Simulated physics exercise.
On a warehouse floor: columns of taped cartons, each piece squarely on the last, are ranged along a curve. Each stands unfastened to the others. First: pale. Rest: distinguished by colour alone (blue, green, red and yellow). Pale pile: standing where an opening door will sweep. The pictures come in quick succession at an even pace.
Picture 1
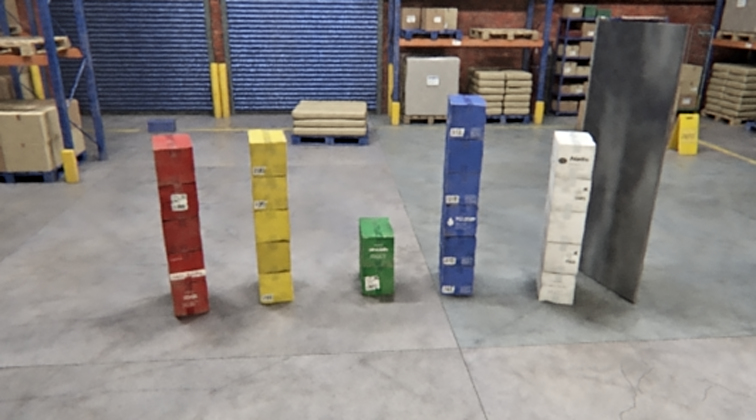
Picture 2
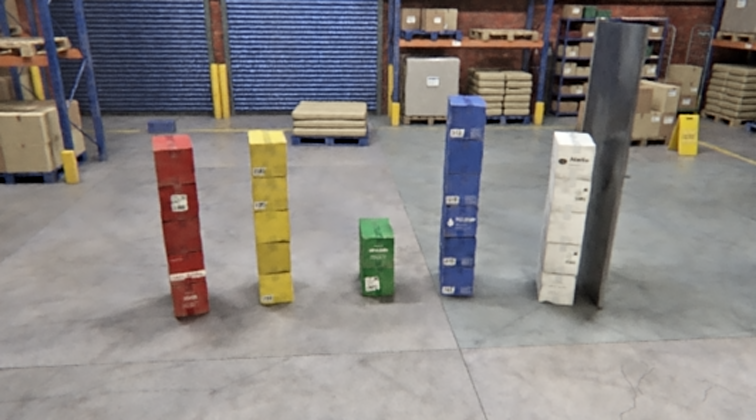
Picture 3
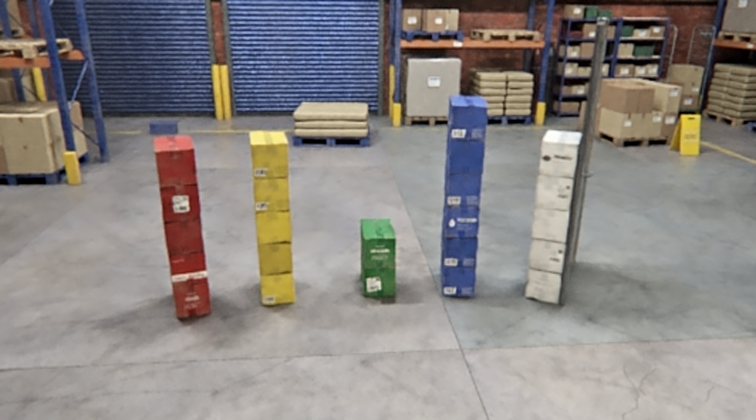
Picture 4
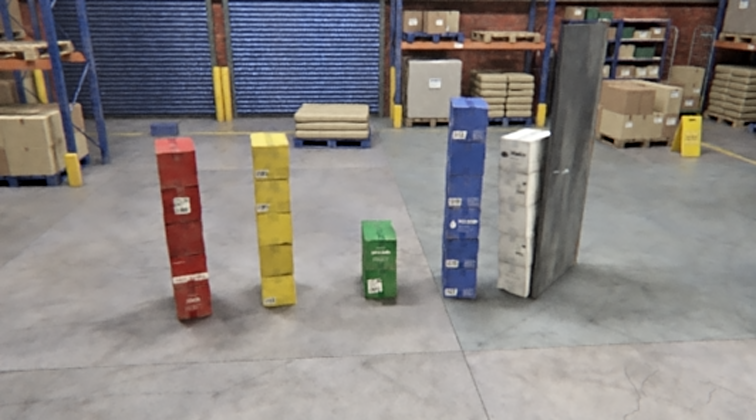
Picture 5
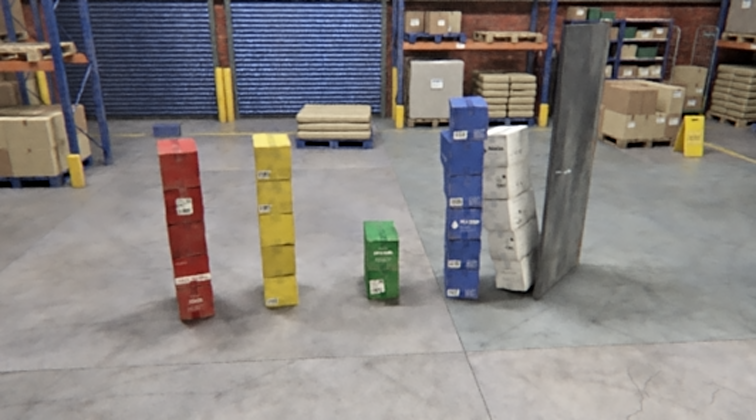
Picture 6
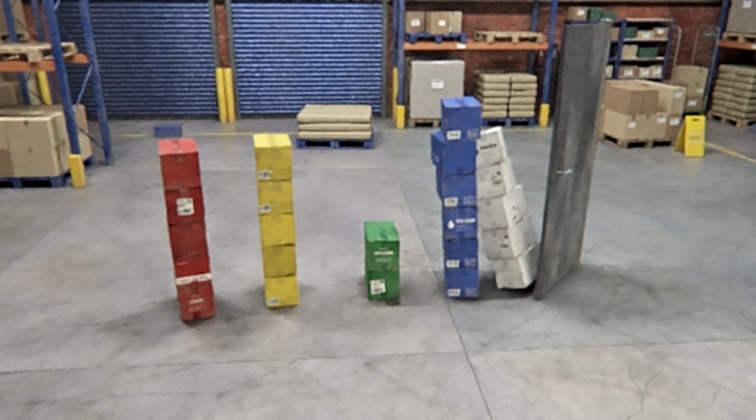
A tall dark grey door swings on the right side of a warehouse, seen from the front and slightly above, with blue roller shutters and loaded racks behind. Red, yellow, short green, tall blue and white columns of stacked cartons stand left to right on the concrete floor. The door turns leftward against the white column, which shifts and leans left against the blue one, nudging its upper cartons slightly.
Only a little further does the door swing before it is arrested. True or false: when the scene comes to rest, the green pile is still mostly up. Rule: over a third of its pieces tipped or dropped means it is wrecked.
True.
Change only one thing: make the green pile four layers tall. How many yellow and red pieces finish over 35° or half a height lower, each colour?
Once things settle, yellow has 5 down and red has 5.
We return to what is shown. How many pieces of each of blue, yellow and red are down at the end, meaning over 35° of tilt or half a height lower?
The tally reads blue 6, then yellow 5, then red 5.
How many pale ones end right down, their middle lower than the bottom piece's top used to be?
The answer is 5.
Soon, 5 of the pale pile down; none of the 2 green cartons down (0 of 18 in all colours); top green carton unmoved; top blue carton tipped a little.
A while on, 5 of the pale pile down; none of the 2 green cartons down (6 of 18 in all colours); top green carton unmoved; top blue carton tipped well over, about its own height lower.
Towards the end, 5 of the pale pile down; none of the 2 green cartons down (6 of 18 in all colours); top green carton displaced a little; top blue carton upside down.
Then, 5 of the pale pile down; none of the 2 green cartons down (16 of 18 in all colours); top green carton displaced a little; top blue carton upside down.
Finally, 5 of the pale pile down; none of the 2 green cartons down (16 of 18 in all colours); top green carton displaced a little; top blue carton upside down. Seen by the last camera, middles, top green carton near (376, 245), top blue carton near (300, 234).
